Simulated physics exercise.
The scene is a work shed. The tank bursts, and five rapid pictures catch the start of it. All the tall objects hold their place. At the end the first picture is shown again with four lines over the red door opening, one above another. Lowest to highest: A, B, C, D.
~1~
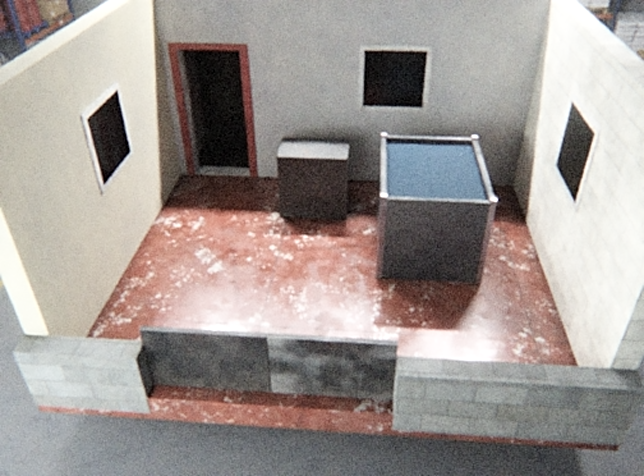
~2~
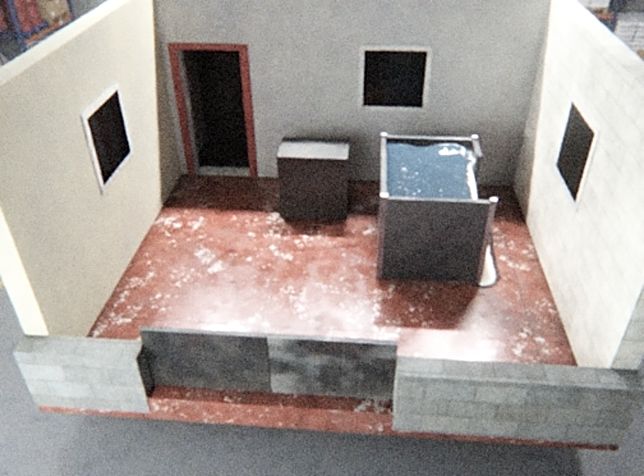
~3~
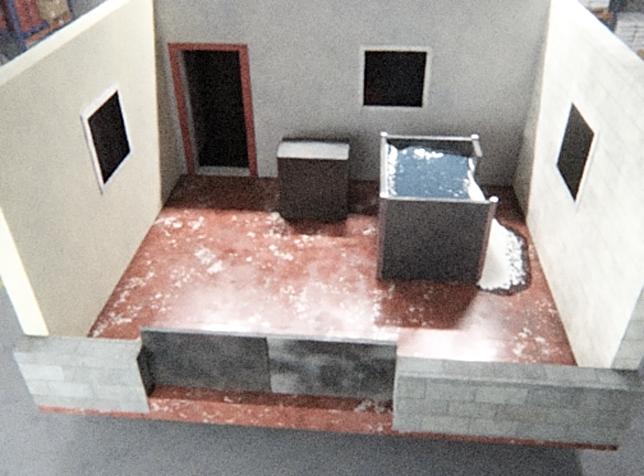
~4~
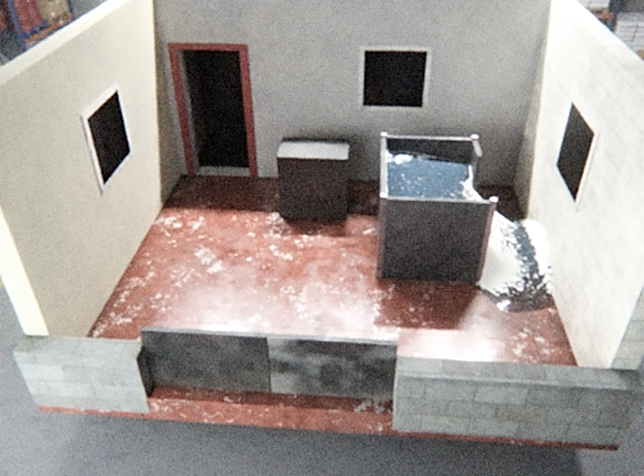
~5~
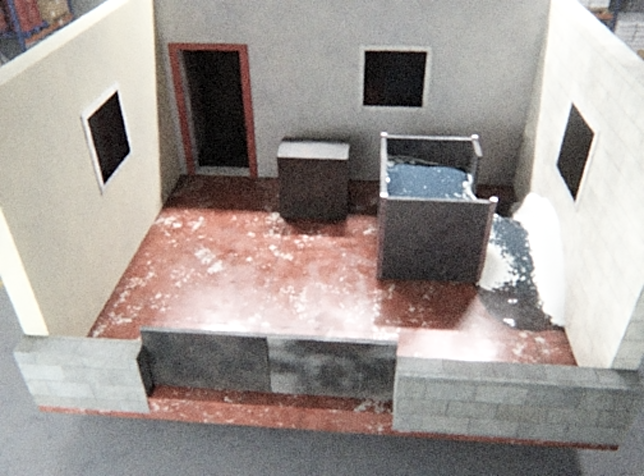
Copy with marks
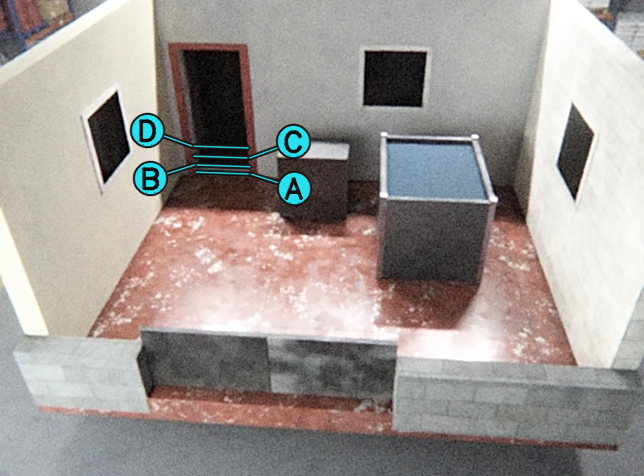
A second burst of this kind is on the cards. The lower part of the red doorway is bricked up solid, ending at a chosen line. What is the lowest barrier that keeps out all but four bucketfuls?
B.
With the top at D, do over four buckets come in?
No, not at all.
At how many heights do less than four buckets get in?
Three of them.
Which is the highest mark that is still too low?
Mark A.
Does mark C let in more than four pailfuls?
No, that is safe.
In cyan, A at (223, 173); B at (222, 165); C at (221, 157); D at (220, 147); from the bottom up A, B, C, D.
Choosing A, about 10 bucketfuls get in.
Choosing B, a splash gets over, under a bucket.
Choosing C, nothing gets over.
Choosing D, nothing gets over.
